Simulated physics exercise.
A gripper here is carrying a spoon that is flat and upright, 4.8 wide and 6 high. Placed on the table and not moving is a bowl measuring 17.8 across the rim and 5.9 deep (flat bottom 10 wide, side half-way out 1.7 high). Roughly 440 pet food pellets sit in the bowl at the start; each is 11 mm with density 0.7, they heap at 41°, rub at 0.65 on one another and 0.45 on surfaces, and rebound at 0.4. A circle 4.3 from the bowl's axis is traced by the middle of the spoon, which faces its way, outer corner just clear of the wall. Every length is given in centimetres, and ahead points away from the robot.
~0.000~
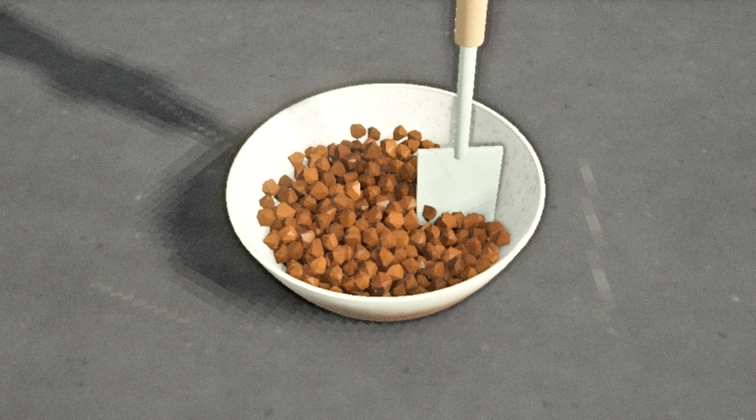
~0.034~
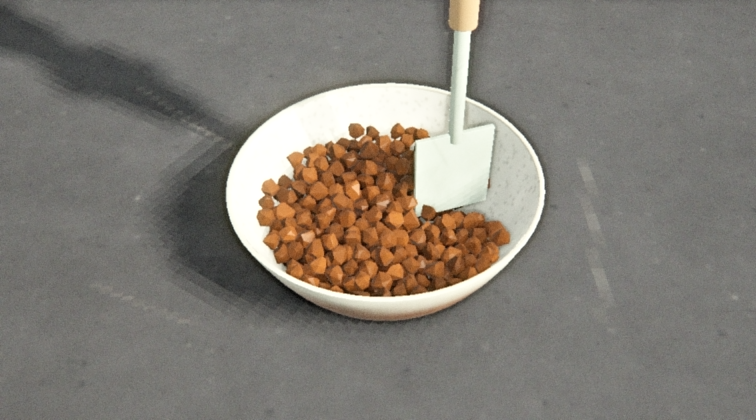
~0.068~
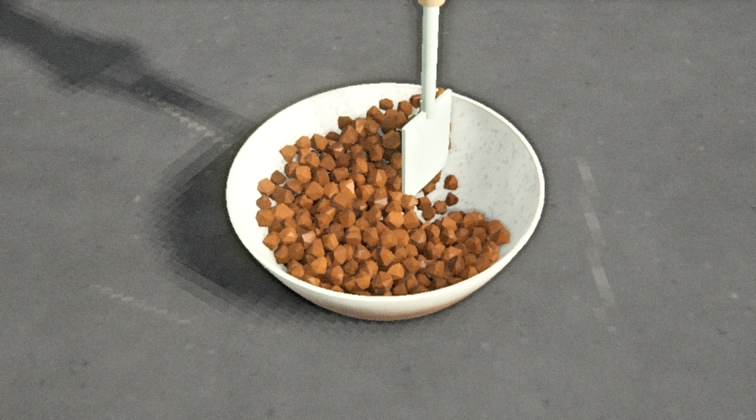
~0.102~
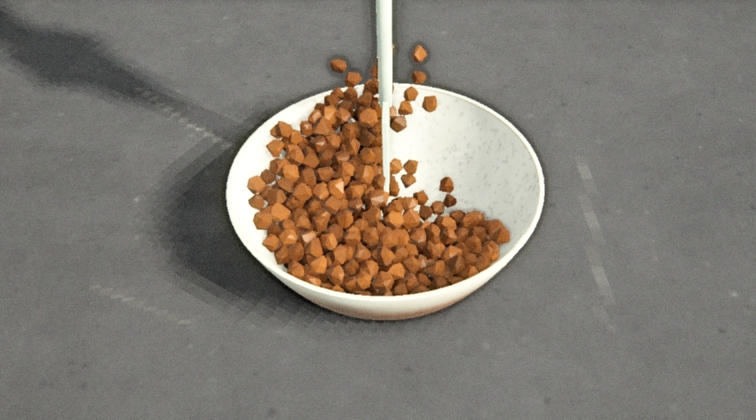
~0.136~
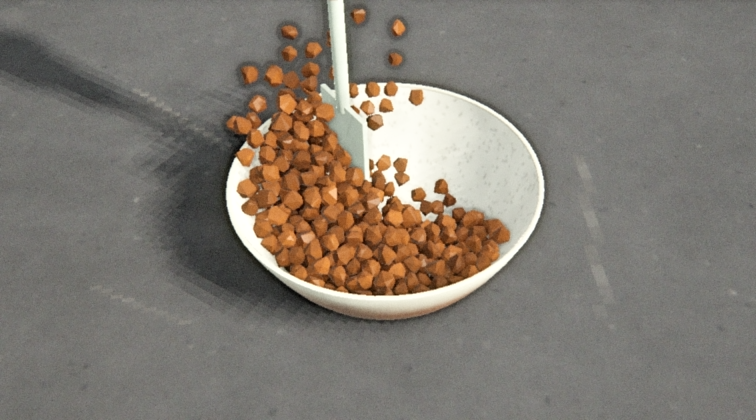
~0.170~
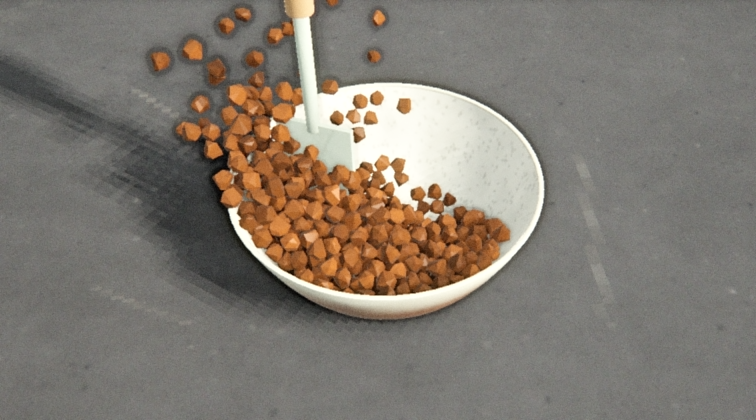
A pale spatula with a wooden handle starts at the right of a white bowl of brown pellets and sweeps along the far side toward the left. It pushes the pellets into a mound on the left, and several fly up and out over the far-left rim while the bowl stays still.
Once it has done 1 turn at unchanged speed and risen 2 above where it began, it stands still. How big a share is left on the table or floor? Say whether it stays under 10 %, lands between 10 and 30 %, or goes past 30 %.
It goes past 30 %.
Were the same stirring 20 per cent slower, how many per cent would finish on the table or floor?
My guess is about 35 per cent.
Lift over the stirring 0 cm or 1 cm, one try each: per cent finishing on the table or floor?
Roughly 45 and 45 per cent.
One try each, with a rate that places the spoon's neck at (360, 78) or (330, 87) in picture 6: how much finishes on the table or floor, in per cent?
First try: About 30 %; second try: About 35 %.
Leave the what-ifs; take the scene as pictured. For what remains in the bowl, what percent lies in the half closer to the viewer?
About 40 %.
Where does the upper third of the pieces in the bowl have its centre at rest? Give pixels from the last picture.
I'd say close to (436, 181).
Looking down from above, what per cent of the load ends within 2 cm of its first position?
Roughly 10 percent of the load.
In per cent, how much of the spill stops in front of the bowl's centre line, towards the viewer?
Some 70 per cent.
By 0.24 s, 230° round, highest piece 15 above the table; 360 in the bowl, 4 on the table or floor, 76 in flight or on the tool.
By 0.31 s, 303° round, highest piece 12 above the table; 315 in the bowl, 36 on the table or floor, 89 in flight or on the tool.
By 0.54 s, 0° round, highest piece 6 above the table; 273 in the bowl, 166 on the table or floor, 1 in flight or on the tool.
By 1.24 s, 0° round, highest piece 6 above the table; 273 in the bowl, 167 on the table or floor.
Final count, 273 in the bowl, 167 on the table or floor. That is 38 % on the table or floor.
